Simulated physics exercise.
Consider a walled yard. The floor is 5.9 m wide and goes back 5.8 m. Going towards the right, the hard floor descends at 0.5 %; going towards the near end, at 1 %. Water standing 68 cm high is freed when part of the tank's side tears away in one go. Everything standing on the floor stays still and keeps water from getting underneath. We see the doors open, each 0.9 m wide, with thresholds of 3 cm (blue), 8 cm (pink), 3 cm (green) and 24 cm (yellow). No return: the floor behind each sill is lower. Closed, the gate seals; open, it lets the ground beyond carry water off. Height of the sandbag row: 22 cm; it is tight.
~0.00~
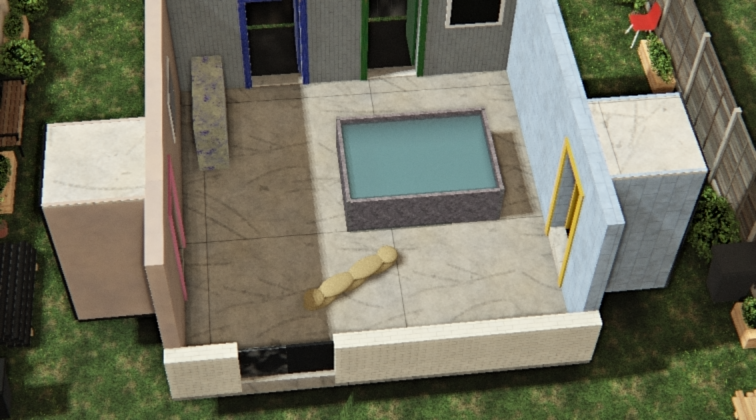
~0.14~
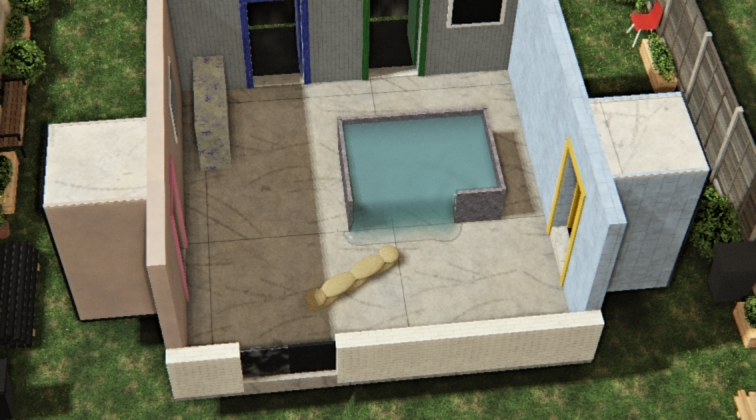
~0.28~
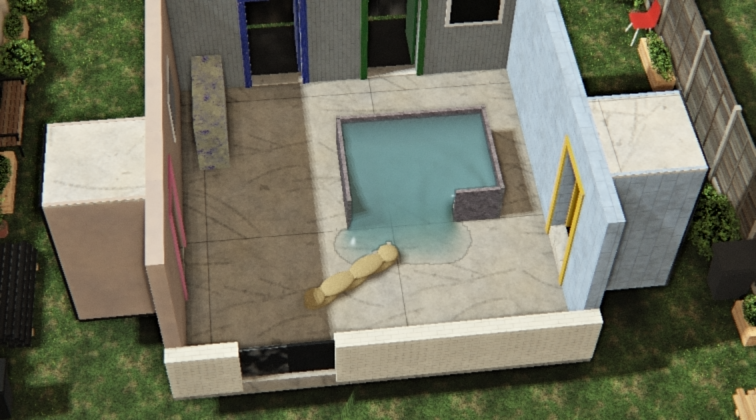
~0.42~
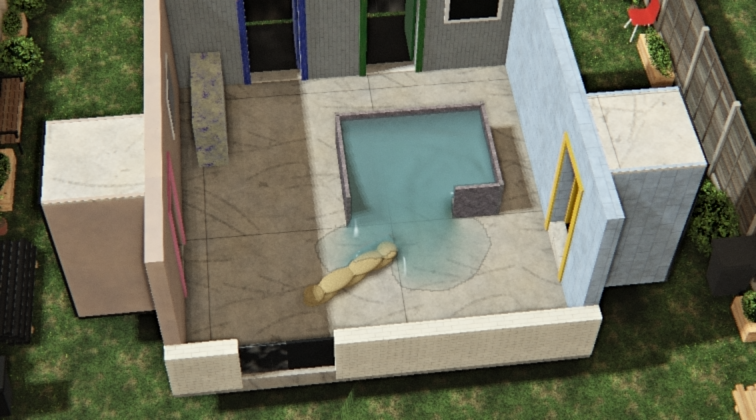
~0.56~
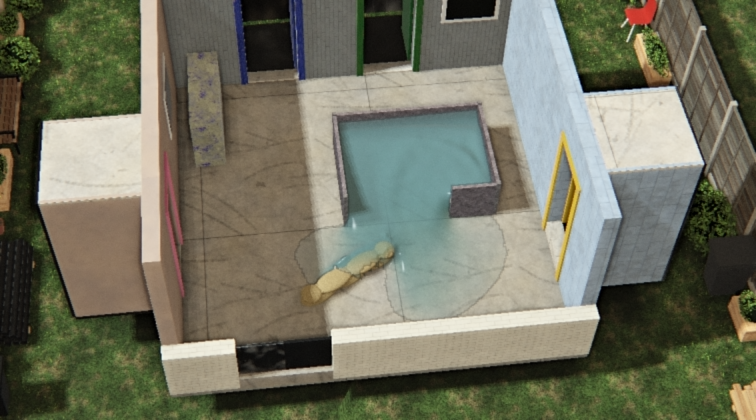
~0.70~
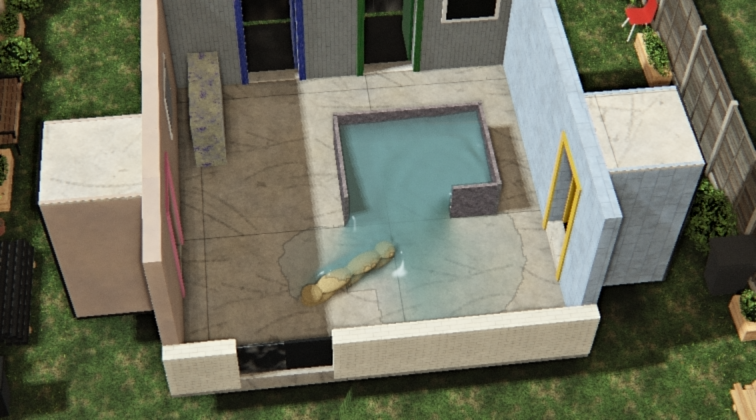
Water poured out of a raised tank in a walled yard after part of its near side gave way, spreading across the pale floor and around a short row of sandbags.
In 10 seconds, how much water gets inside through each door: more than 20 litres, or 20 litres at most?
At the end, blue door: Past the limit; pink door: Past the limit; green door: Within the limit; yellow door: Within the limit.
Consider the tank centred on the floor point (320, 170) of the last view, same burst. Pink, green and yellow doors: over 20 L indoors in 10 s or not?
Lab note: Pink door limit exceeded; green door limit exceeded; yellow door limit not exceeded.
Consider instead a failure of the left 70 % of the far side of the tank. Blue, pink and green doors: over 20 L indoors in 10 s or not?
Note: Blue beyond the mark, pink short of the mark, green beyond the mark.
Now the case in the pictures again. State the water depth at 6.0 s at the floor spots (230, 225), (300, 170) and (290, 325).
Around 9 cm, 3 cm and 11 cm.
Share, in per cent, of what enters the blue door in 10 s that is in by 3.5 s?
0 per cent, roughly.
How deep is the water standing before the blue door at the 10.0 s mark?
I'd say close to 8.0 cm.
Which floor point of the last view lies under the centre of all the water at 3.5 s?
(384, 256).
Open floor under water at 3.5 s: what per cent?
Close to 60 in a hundred.
After 1.4 s water covers 35 % of the floor and is deepest (44 cm) near (385, 244); blue door not reached, pink door not reached, green door not reached, yellow door 1 cm at the sill, 0 L in.
After 2.2 s water covers 45 % of the floor and is deepest (44 cm) near (565, 334); blue door not reached, pink door 17 cm at the sill, 19 L in, green door not reached, yellow door 9 cm at the sill, 0 L in.
After 3.5 s water covers 60 % of the floor and is deepest (26 cm) near (553, 335); blue door not reached, pink door 20 cm at the sill, 95 L in, green door not reached, yellow door 15 cm at the sill, 0 L in.
After 6.0 s water covers 85 % of the floor and is deepest (18 cm) near (178, 95); blue door 1 cm at the sill, 0 L in, pink door 11 cm at the sill, 156 L in, green door 4 cm at the sill, 0 L in, yellow door 11 cm at the sill, 0 L in.
After 10.0 s water covers 95 % of the floor and is deepest (12 cm) near (530, 337); blue door 8 cm at the sill, 37 L in, pink door 9 cm at the sill, 164 L in, green door 6 cm at the sill, 5 L in, yellow door 8 cm at the sill, 0 L in.
